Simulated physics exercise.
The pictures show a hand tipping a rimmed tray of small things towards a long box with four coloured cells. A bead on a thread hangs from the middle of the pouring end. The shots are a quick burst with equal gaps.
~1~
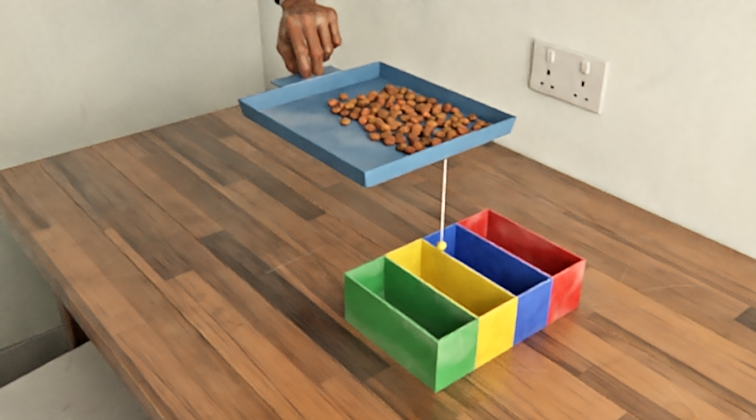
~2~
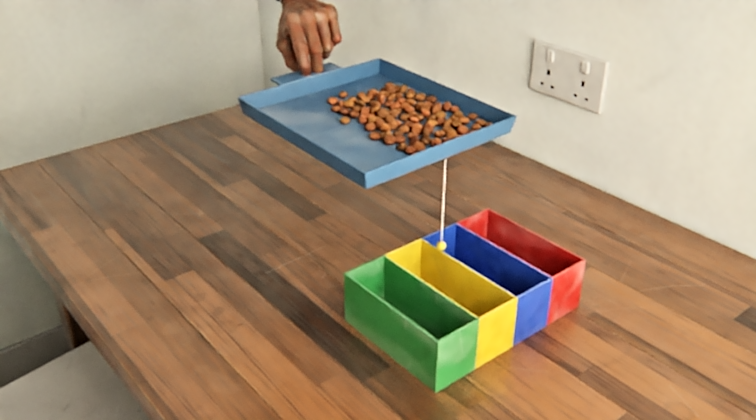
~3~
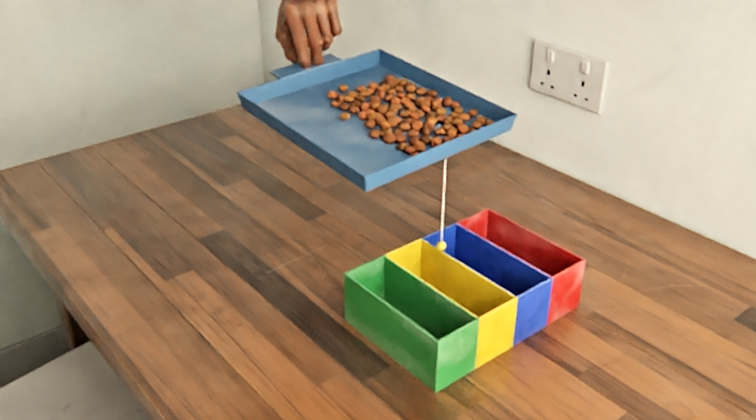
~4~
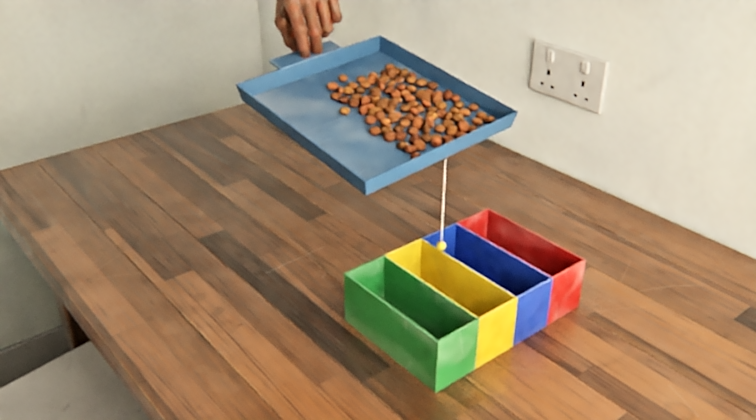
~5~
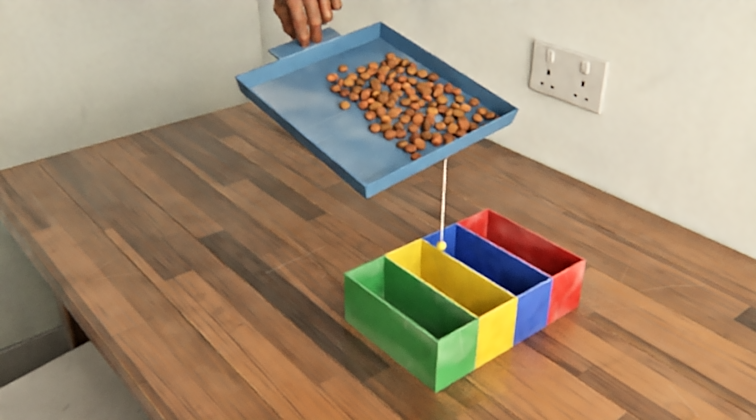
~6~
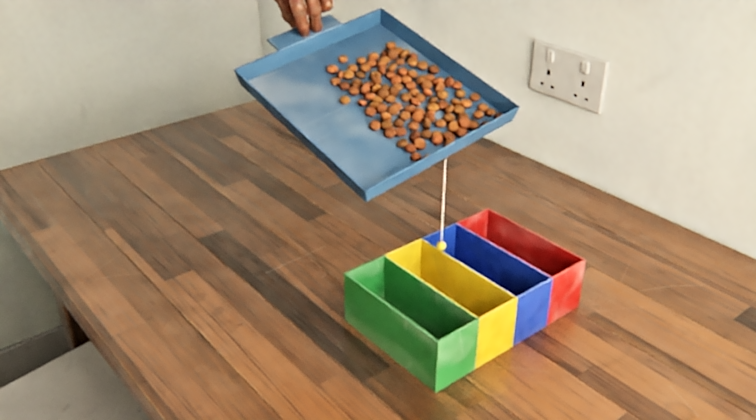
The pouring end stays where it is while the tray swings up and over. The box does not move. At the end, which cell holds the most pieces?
Fullest: The green cell.
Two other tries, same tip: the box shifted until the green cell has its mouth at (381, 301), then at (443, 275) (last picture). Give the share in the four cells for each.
In turn 100 and 10 in a hundred.
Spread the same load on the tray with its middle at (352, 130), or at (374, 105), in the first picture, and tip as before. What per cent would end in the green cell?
First some 60, then 60 per cent.
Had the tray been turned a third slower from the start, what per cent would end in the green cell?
Close to 70 per cent.
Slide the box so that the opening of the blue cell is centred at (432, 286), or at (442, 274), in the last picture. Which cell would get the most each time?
One: The yellow cell. Two: The yellow one.
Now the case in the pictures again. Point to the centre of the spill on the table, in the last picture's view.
Roughly at (327, 368).
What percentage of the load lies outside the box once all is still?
Some 20 per cent.
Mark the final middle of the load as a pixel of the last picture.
Close to (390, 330).
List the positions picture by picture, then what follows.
The first picture shows corners of the pouring end at (366, 169) and (511, 116), level; middle of the load at (405, 119), bits of dog kibble; bead on its thread at (441, 246); green cell at (457, 351); yellow cell at (496, 328); blue cell at (532, 307); red cell at (566, 288).
The second picture shows corners of the pouring end at (366, 170) and (512, 116), level; middle of the load at (405, 117).
The third picture shows corners of the pouring end at (366, 174) and (512, 114), tipped barely, lowest at the left corner; middle of the load at (405, 113).
The fourth picture shows corners of the pouring end at (366, 178) and (513, 111), tipped a little, lowest at the left corner; middle of the load at (406, 108).
The fifth picture shows corners of the pouring end at (366, 183) and (514, 108), tipped a little, lowest at the left corner; middle of the load at (406, 102).
The sixth picture shows corners of the pouring end at (366, 187) and (515, 106), tipped clearly, lowest at the left corner; middle of the load at (406, 97); green cell at (457, 351); yellow cell at (496, 328); blue cell at (532, 307); red cell at (566, 288).
Soon, tray tipped steeply; nearly all on the tray; a stray few falling or outside the box.
A while on, tray tipped right over; about a third on the tray; about a third in the green cell; a stray few in the yellow cell; a stray few in the blue cell; about a quarter falling or outside the box.
Towards the end, tray tipped past a quarter turn; about two thirds in the green cell; a stray few in the yellow cell; a stray few in the blue cell; about a quarter falling or outside the box.
Finally, tray tipped past a quarter turn; about two thirds in the green cell; a stray few in the yellow cell; a stray few in the blue cell; none in the red cell; about a quarter outside the box.
